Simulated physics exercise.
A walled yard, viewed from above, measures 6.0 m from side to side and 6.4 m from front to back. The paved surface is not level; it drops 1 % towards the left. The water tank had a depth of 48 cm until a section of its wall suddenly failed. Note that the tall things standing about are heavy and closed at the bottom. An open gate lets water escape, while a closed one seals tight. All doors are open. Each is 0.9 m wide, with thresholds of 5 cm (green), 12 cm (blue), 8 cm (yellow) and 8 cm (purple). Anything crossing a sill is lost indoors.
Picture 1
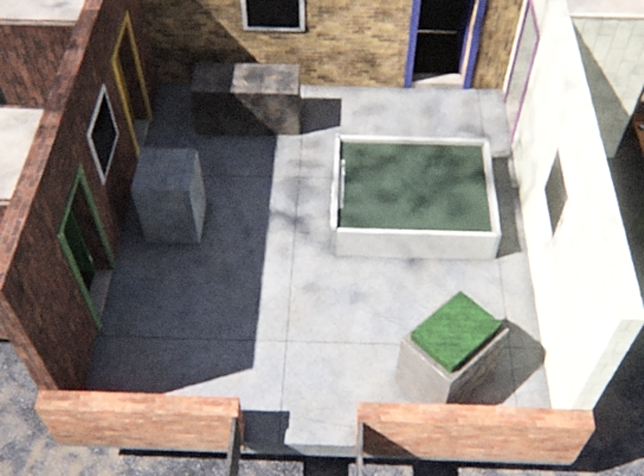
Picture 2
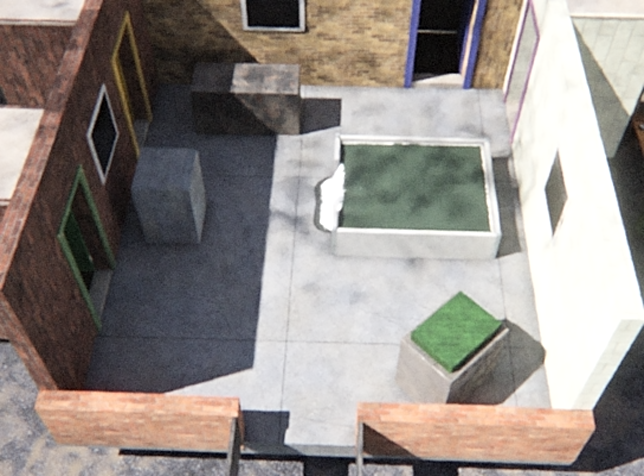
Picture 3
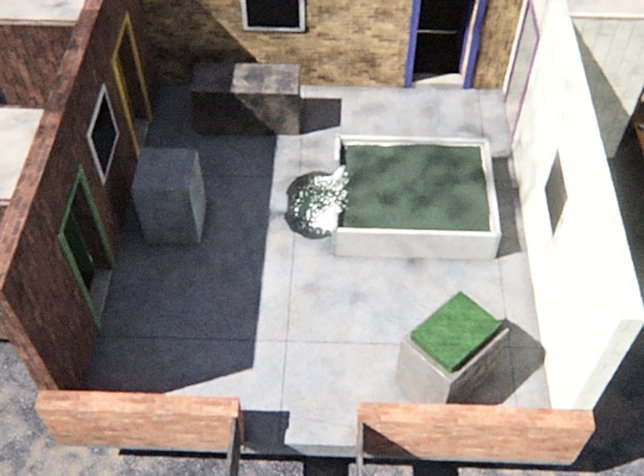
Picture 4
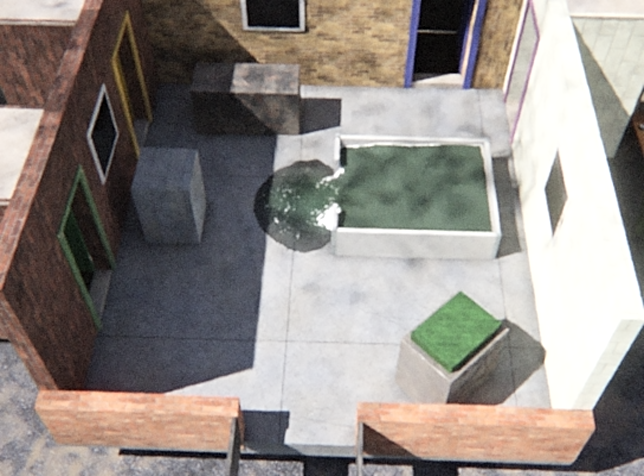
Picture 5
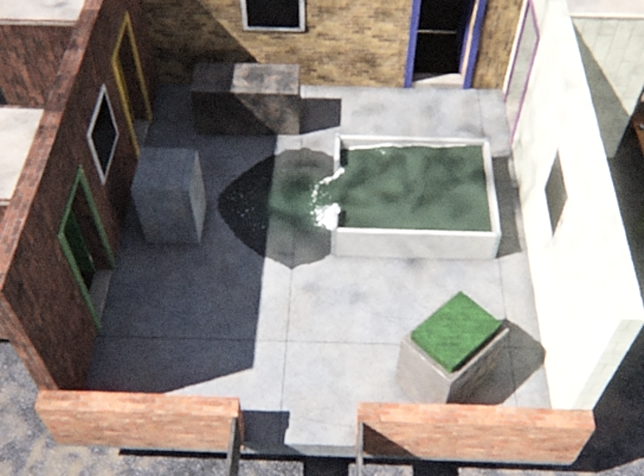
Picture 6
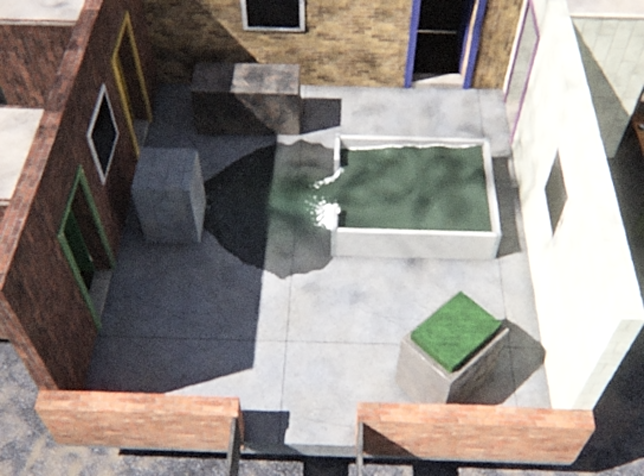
Water pouring from the left side of a rectangular tank in a walled yard, foaming and spreading leftward across the grey paving.
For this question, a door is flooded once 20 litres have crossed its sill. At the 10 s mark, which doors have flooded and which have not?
The green door has flooded; the blue door has not; the yellow door has flooded; the purple door has not.
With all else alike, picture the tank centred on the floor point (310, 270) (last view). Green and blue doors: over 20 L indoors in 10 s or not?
Checking the limit: The green door is beyond it and the blue door is within it.
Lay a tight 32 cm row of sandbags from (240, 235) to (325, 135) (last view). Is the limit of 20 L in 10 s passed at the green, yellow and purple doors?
Then: Green above, yellow under, purple not over.
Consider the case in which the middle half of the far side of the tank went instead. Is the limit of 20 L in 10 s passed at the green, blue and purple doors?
Green falls short; blue exceeds; purple exceeds.
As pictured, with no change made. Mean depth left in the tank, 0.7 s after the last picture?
The mean depth is some 36 cm.
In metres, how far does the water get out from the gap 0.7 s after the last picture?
Around 3.4 metres.
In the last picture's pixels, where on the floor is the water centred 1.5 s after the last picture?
Roughly (338, 205) in the last picture.
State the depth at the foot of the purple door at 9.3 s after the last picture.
I'd say close to 5.0 cm.
Then, 0.7 s after the last picture water covers 20 % of the floor and is deepest (29 cm) near (328, 207); green door not reached, blue door not reached, yellow door not reached, purple door not reached.
Then, 1.5 s after the last picture water covers 35 % of the floor and is deepest (25 cm) near (208, 223); green door 7 cm at the sill, 0 L in, blue door not reached, yellow door 20 cm at the sill, 17 L in, purple door not reached.
Then, 2.8 s after the last picture water covers 40 % of the floor and is deepest (20 cm) near (159, 87); green door 8 cm at the sill, 14 L in, blue door not reached, yellow door 19 cm at the sill, 114 L in, purple door not reached.
Then, 5.3 s after the last picture water covers 60 % of the floor and is deepest (16 cm) near (159, 87); green door 8 cm at the sill, 28 L in, blue door 1 cm at the sill, 0 L in, yellow door 14 cm at the sill, 184 L in, purple door not reached.
Then, 9.3 s after the last picture water covers 90 % of the floor and is deepest (10 cm) near (143, 153); green door 7 cm at the sill, 56 L in, blue door 2 cm at the sill, 0 L in, yellow door 9 cm at the sill, 211 L in, purple door 5 cm at the sill, 0 L in.
